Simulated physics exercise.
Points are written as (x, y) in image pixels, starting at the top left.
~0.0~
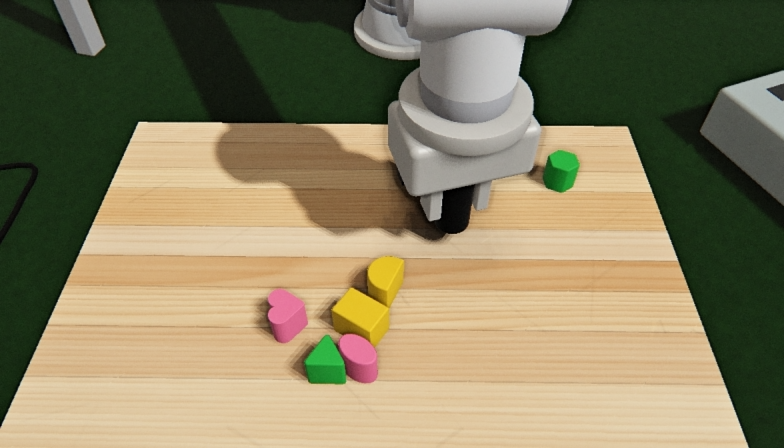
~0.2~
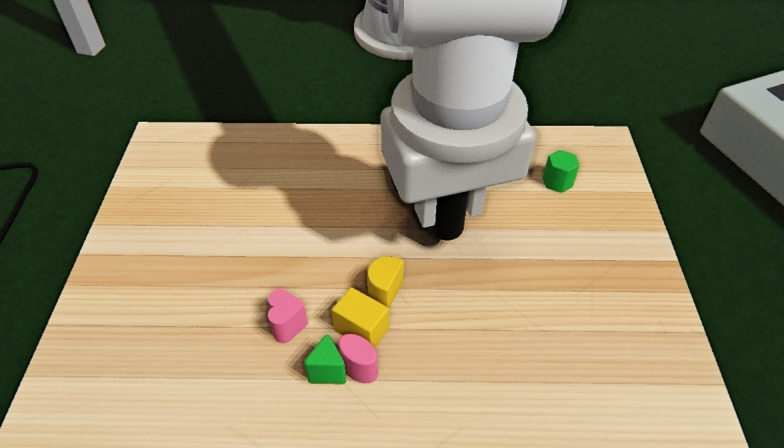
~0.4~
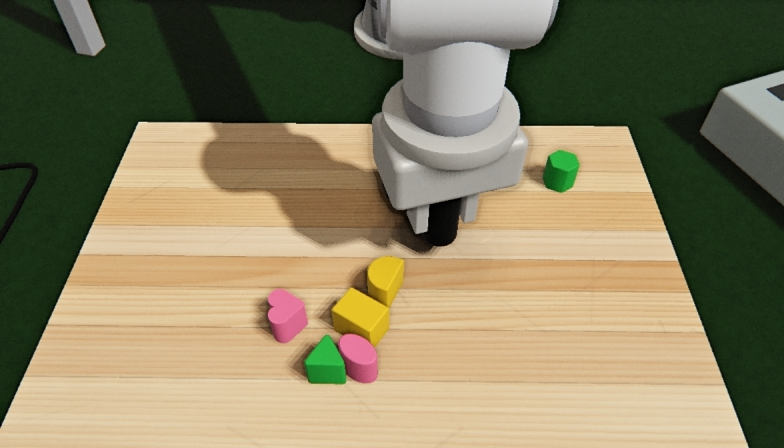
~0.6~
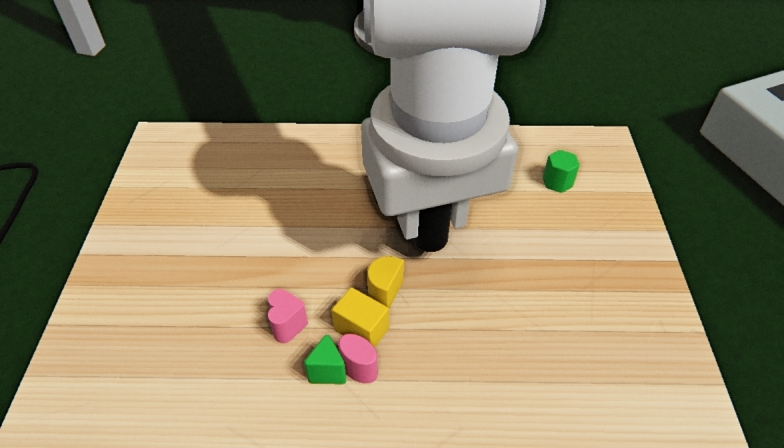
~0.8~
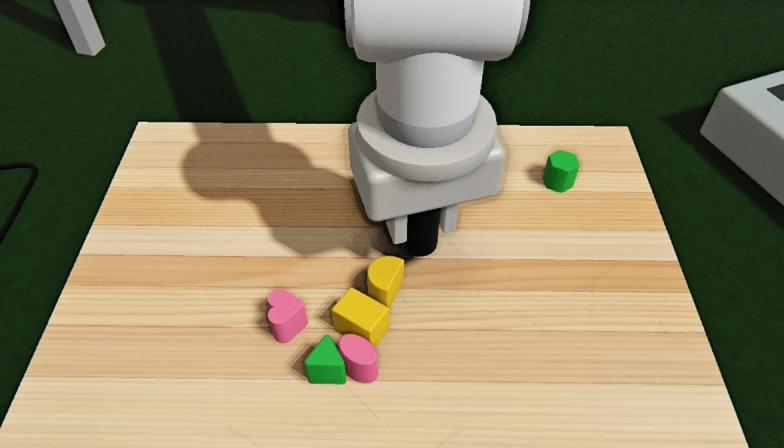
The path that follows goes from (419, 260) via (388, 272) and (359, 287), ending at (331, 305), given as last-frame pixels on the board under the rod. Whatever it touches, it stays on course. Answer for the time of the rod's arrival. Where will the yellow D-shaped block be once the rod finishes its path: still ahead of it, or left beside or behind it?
Once the path is finished, the yellow D-shaped block still sits ahead of the rod.
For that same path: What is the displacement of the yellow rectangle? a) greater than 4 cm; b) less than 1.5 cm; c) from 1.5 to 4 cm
Letter a.
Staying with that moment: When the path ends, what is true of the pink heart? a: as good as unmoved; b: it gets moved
That would be a.
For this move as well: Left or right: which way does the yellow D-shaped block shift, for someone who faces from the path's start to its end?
Facing from start to end, it shifts left.
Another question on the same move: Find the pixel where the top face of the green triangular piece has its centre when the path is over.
I think it will end close to (318, 398).
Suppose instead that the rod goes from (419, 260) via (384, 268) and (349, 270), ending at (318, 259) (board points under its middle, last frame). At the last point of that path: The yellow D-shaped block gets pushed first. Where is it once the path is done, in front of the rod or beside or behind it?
Beside or behind.
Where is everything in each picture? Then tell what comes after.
The first picture shows lower end of the rod at (452, 223), tops of blocks, pink heart at (283, 305), green triangular piece at (325, 353), pink oval at (357, 348), yellow rectangle at (360, 308), yellow D-shaped block at (384, 270).
The second picture shows rod at (446, 229), blocks as before.
The third picture shows rod at (439, 235), blocks as before.
The fourth picture shows rod at (430, 240), blocks as before.
The fifth picture shows rod at (420, 245), pink heart at (283, 305), green triangular piece at (325, 353), pink oval at (357, 348), yellow rectangle at (360, 308), yellow D-shaped block at (384, 270).
The first path, step by step. Halfway along, rod at (373, 263); pink oval at (357, 355); yellow rectangle at (351, 322), turned 20° anticlockwise; yellow D-shaped block at (357, 289), turned 20° anticlockwise.
At the end, rod at (329, 290); pink heart not moved; green triangular piece at (318, 398); pink oval at (358, 381), turned 40° anticlockwise; yellow rectangle at (332, 355), turned 50° anticlockwise; yellow D-shaped block at (320, 322), turned 45° anticlockwise.
